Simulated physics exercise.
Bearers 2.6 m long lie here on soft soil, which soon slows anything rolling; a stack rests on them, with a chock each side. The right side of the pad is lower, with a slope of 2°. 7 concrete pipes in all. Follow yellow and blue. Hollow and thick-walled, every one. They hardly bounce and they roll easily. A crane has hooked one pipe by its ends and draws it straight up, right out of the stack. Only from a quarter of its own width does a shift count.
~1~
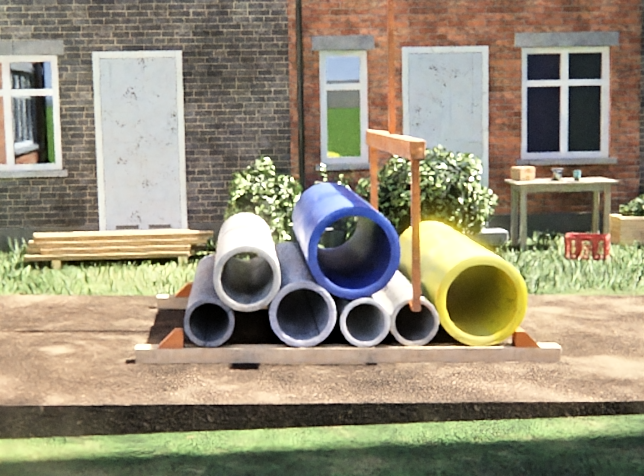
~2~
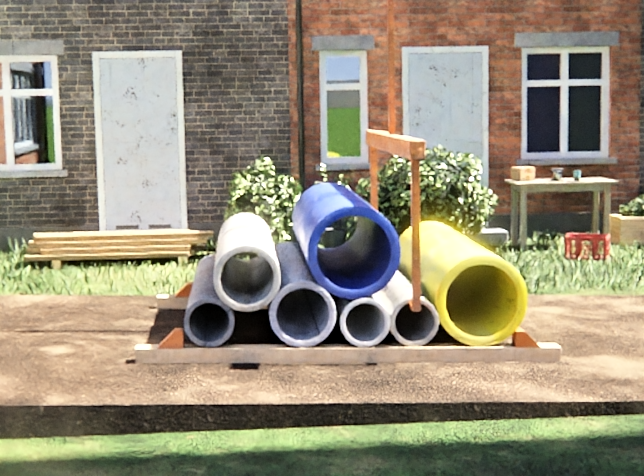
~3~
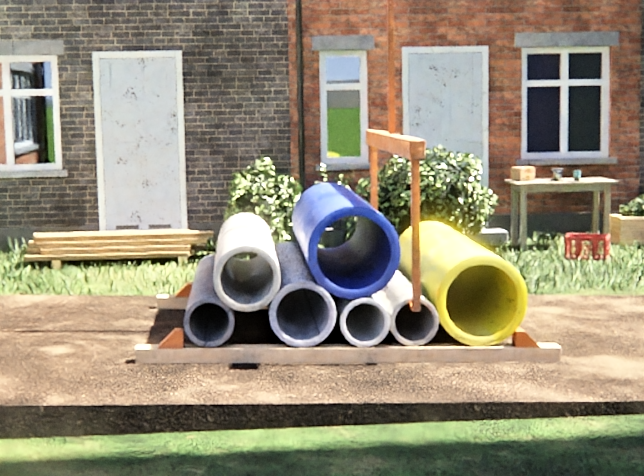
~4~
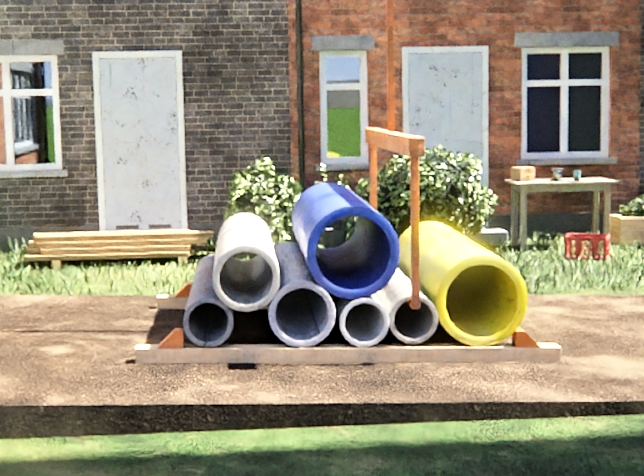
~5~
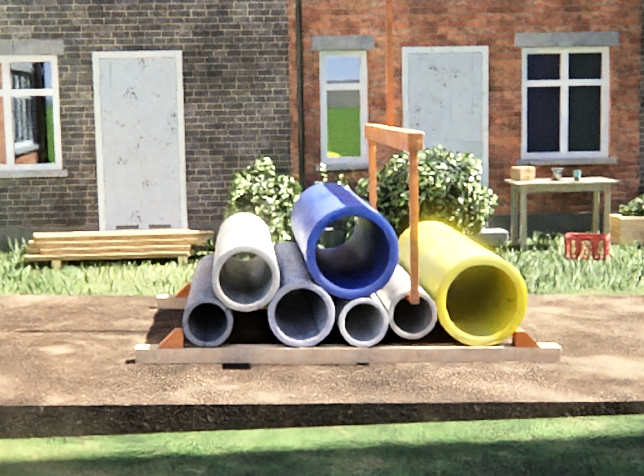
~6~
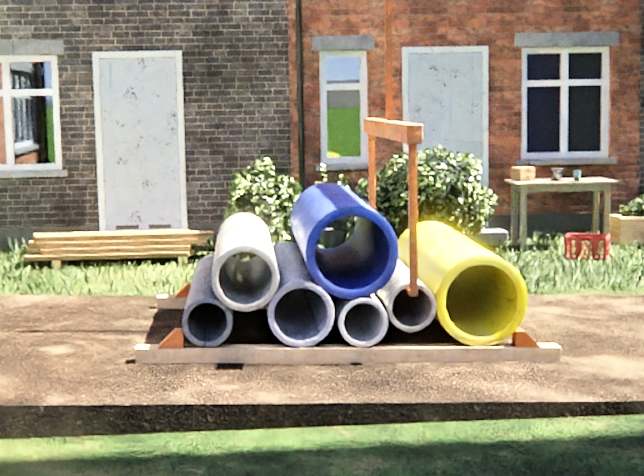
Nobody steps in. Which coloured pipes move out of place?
Taking them in turn, yellow stays where it is and blue gets displaced.
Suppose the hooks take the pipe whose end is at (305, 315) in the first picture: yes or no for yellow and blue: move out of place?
In that case yellow would not do so, blue would do so.
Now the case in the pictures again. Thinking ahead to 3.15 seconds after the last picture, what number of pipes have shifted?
5 by then.
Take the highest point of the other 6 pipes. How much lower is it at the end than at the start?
0 cm.
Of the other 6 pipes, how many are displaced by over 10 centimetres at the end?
In all, 5.
Then, 0.8 s past the sixth picture, yellow is where it was; blue is 4 cm further right; 0 out of place.
Then, 2.0 s past the sixth picture, as before, yellow, blue; 0 out of place.
Then, 3.1 s past the sixth picture, blue is 15 cm further right; as before, yellow; 5 out of place.
Finally (4.4 s after the last picture), yellow is where it was; blue is 29 cm further right; 5 out of place.
